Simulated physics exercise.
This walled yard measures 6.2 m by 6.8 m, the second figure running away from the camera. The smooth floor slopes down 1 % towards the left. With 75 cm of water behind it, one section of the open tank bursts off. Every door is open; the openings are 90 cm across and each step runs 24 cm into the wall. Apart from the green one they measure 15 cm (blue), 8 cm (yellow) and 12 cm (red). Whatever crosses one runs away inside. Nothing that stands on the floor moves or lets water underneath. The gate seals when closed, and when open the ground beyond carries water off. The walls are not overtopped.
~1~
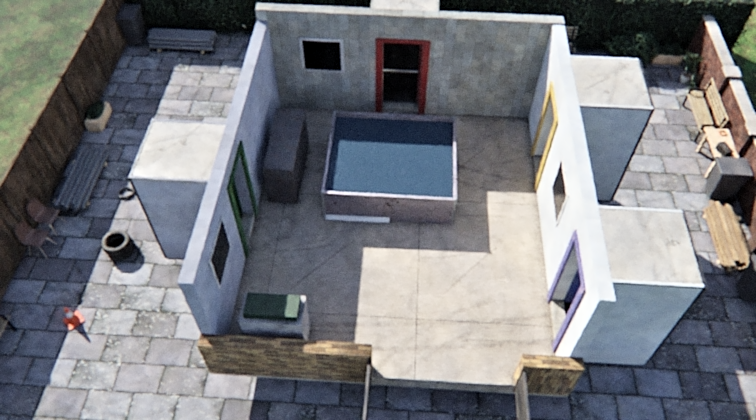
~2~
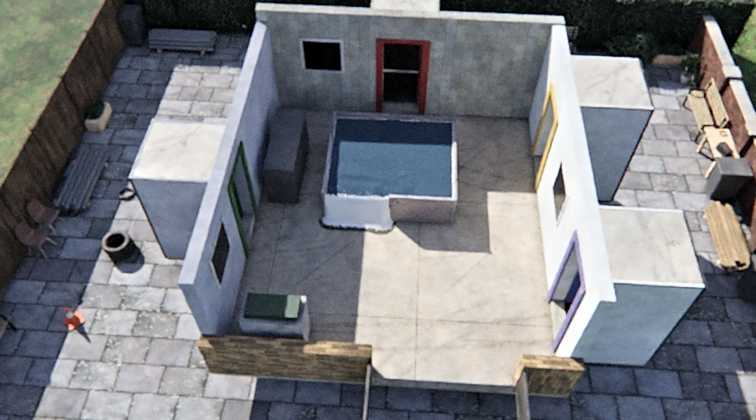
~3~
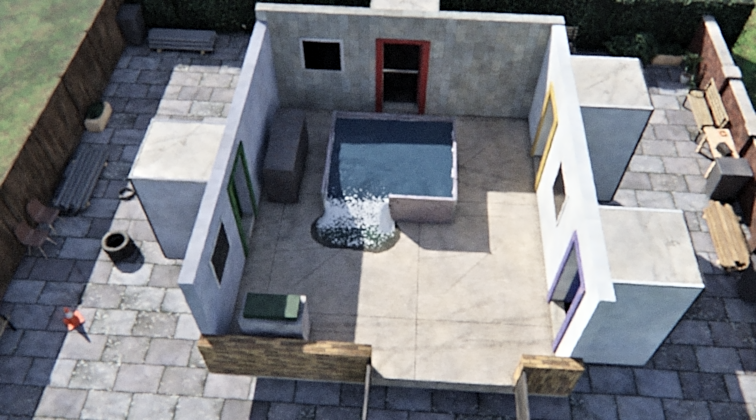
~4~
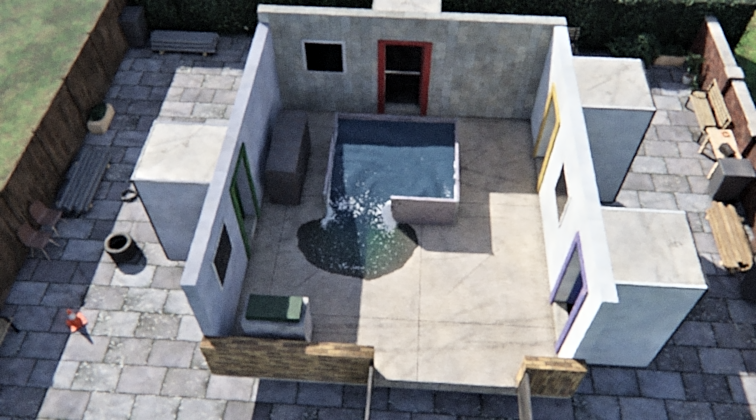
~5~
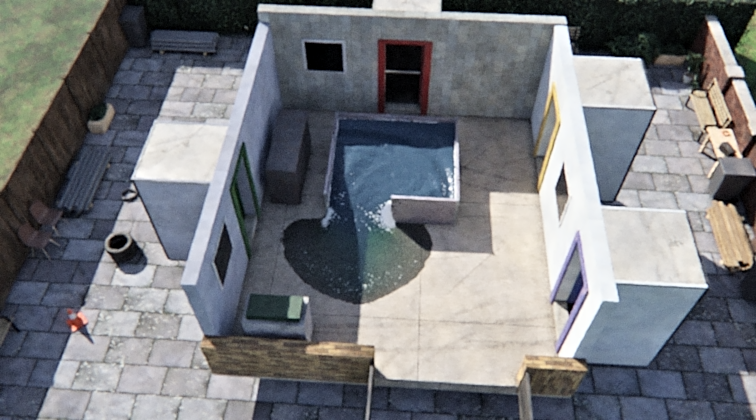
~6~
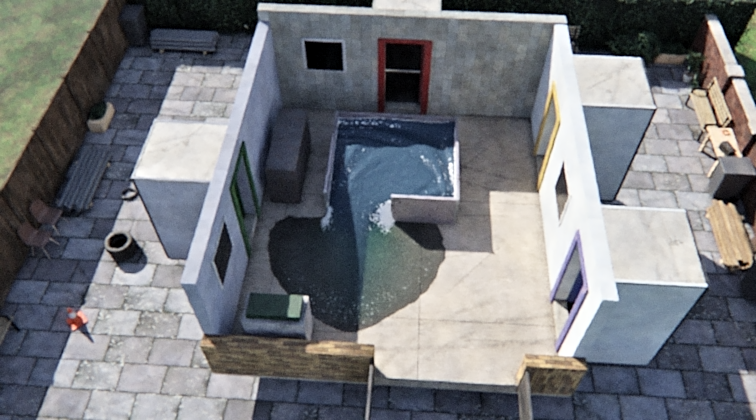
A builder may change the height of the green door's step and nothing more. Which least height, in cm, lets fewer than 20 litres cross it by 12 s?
Some 15.5 cm above the ground.
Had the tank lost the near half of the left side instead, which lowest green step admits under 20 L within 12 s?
Then roughly 31 cm.
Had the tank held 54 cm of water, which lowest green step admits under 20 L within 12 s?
Then roughly 11.0 cm.
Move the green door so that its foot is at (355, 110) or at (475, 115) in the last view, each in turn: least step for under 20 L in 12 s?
Roughly 9.0 and 7.0 cm.
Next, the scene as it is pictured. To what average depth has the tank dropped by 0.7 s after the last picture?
About 55 cm.
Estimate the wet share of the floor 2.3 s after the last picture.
Some 40 per cent of it.
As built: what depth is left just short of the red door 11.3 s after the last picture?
Roughly 4.0 cm deep.
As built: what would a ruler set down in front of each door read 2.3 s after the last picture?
In cm: Blue 0, green 10, yellow 0, red 0.
Then, 0.7 s after the last picture water covers 35 % of the floor, deepest (46 cm) near (340, 223); 5 cm at the green door, 0 litres in over its 15 cm step.
Then, 2.3 s after the last picture water covers 40 % of the floor, deepest (50 cm) near (294, 360); 10 cm at the green door, 0 litres in over its 15 cm step.
Then, 11.3 s after the last picture water covers 95 % of the floor, deepest (16 cm) near (283, 111); 10 cm at the green door, 23 litres in over its 15 cm step.
At the green door as built, the water peaked near 20 cm, 4.7 s after the last picture.
Run again over the same 12 s with other heights there, 44 litres in over 13 cm, 7 litres over 17.5 cm. The limit of 20 litres is kept from about 15.5 cm up.
